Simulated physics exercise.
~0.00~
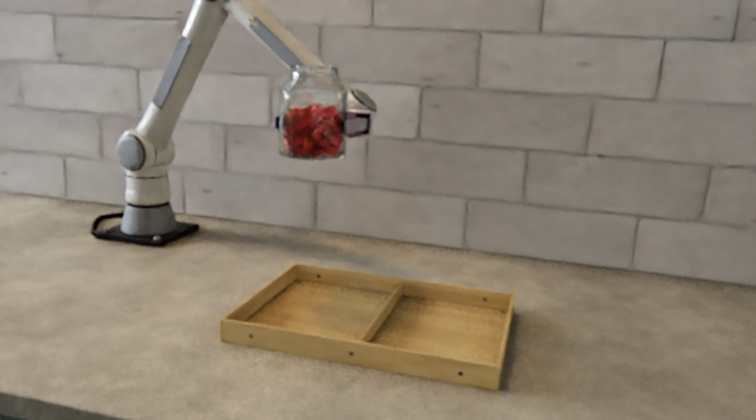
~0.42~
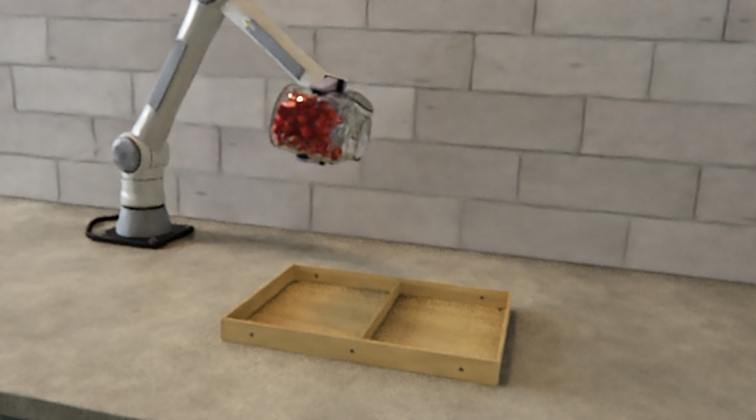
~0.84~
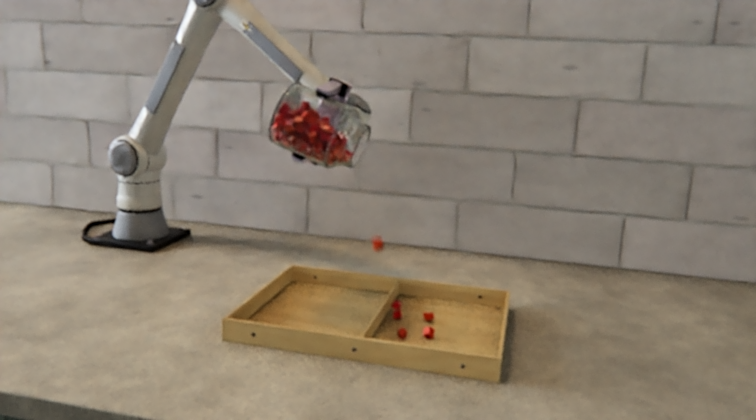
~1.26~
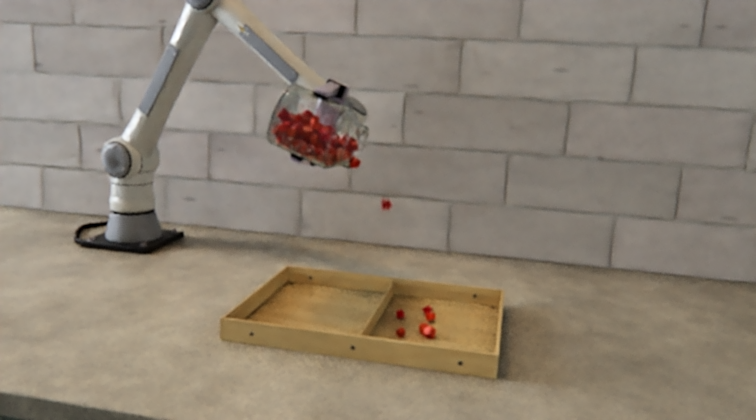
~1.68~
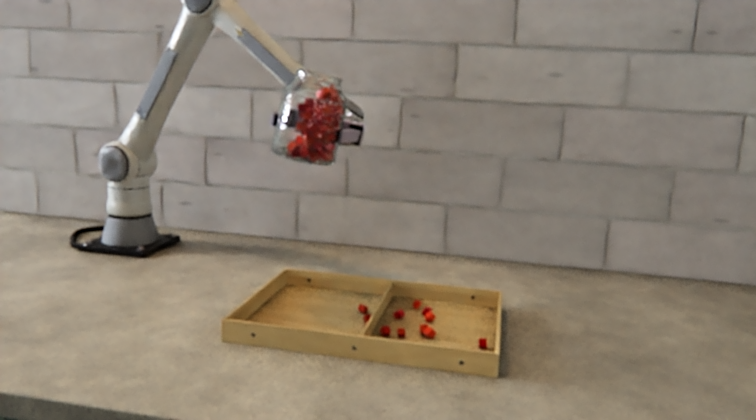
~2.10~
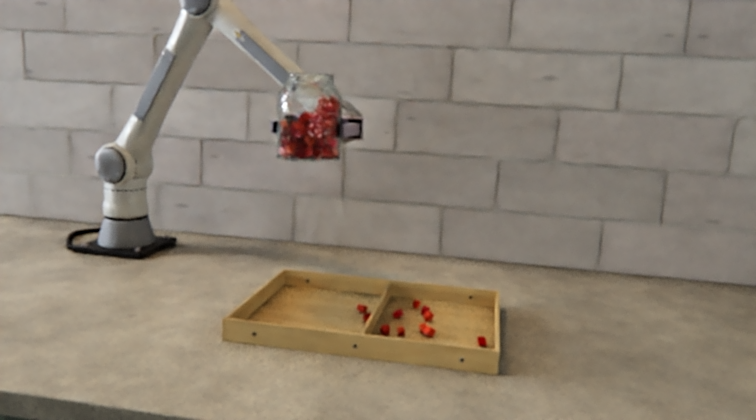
A robot arm tips a jar of red pieces, spills some into a wooden tray, and rights it.
